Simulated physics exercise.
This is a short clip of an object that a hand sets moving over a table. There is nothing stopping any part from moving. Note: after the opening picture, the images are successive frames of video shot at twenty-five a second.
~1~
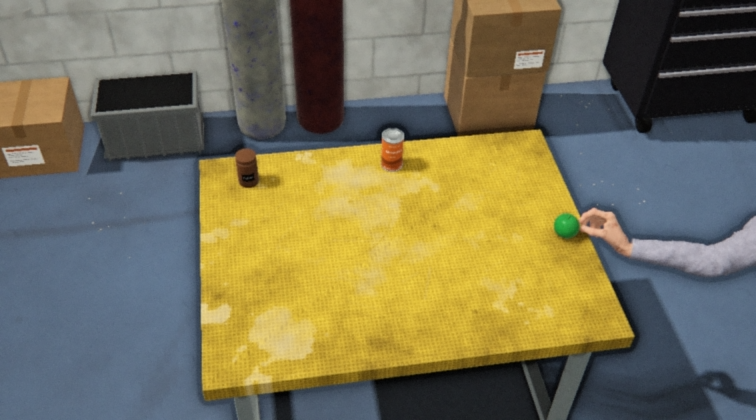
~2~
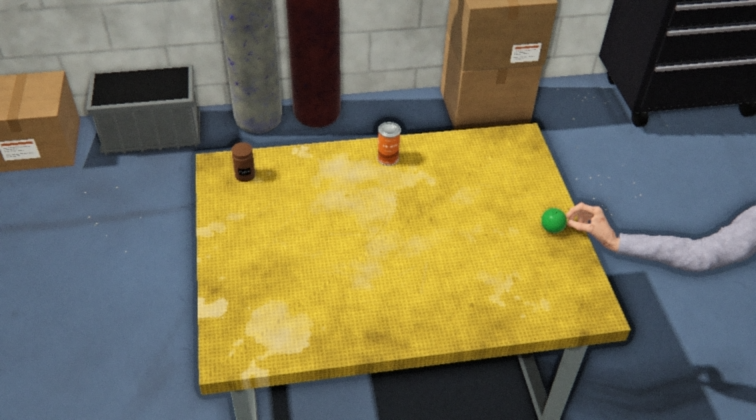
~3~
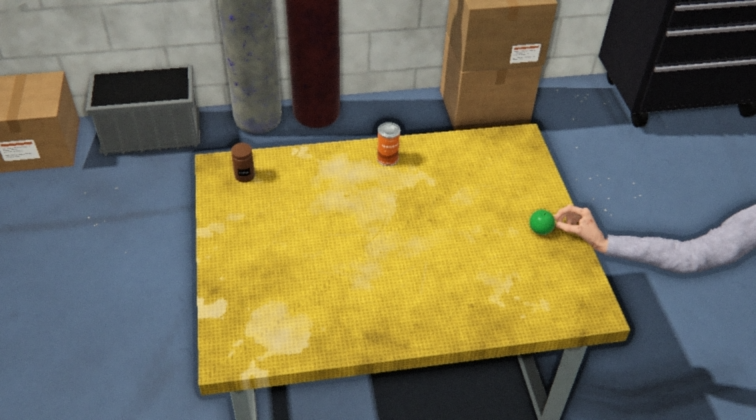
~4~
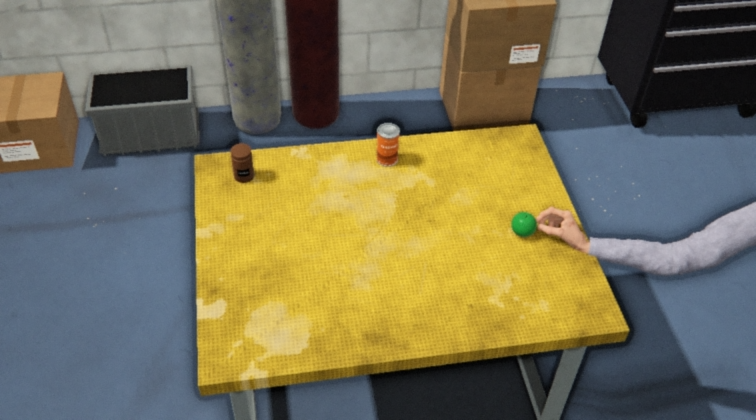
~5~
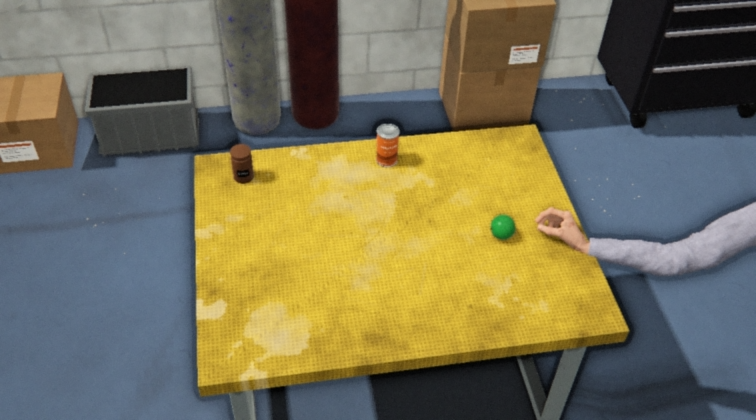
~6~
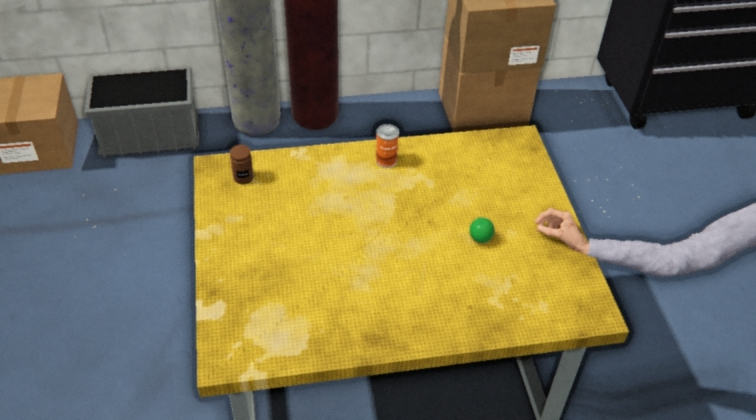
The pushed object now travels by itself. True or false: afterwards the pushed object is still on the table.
False.
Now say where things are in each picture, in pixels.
Under the hand; green apple (567, 226), in the first frame.
Under the hand; green apple (554, 220), in the second frame.
Under the hand; green apple (542, 222), in the third frame.
Green apple (524, 224), in the fourth frame.
Green apple (503, 227) shifted about its own width, in the fifth frame.
Green apple (482, 230) shifted well along, in the sixth frame.
Then, 0.40 s on from there, green apple shifted well along near (276, 252).
Then, 0.90 s on from there, green apple now off the table.
In the end, off the table, green apple.
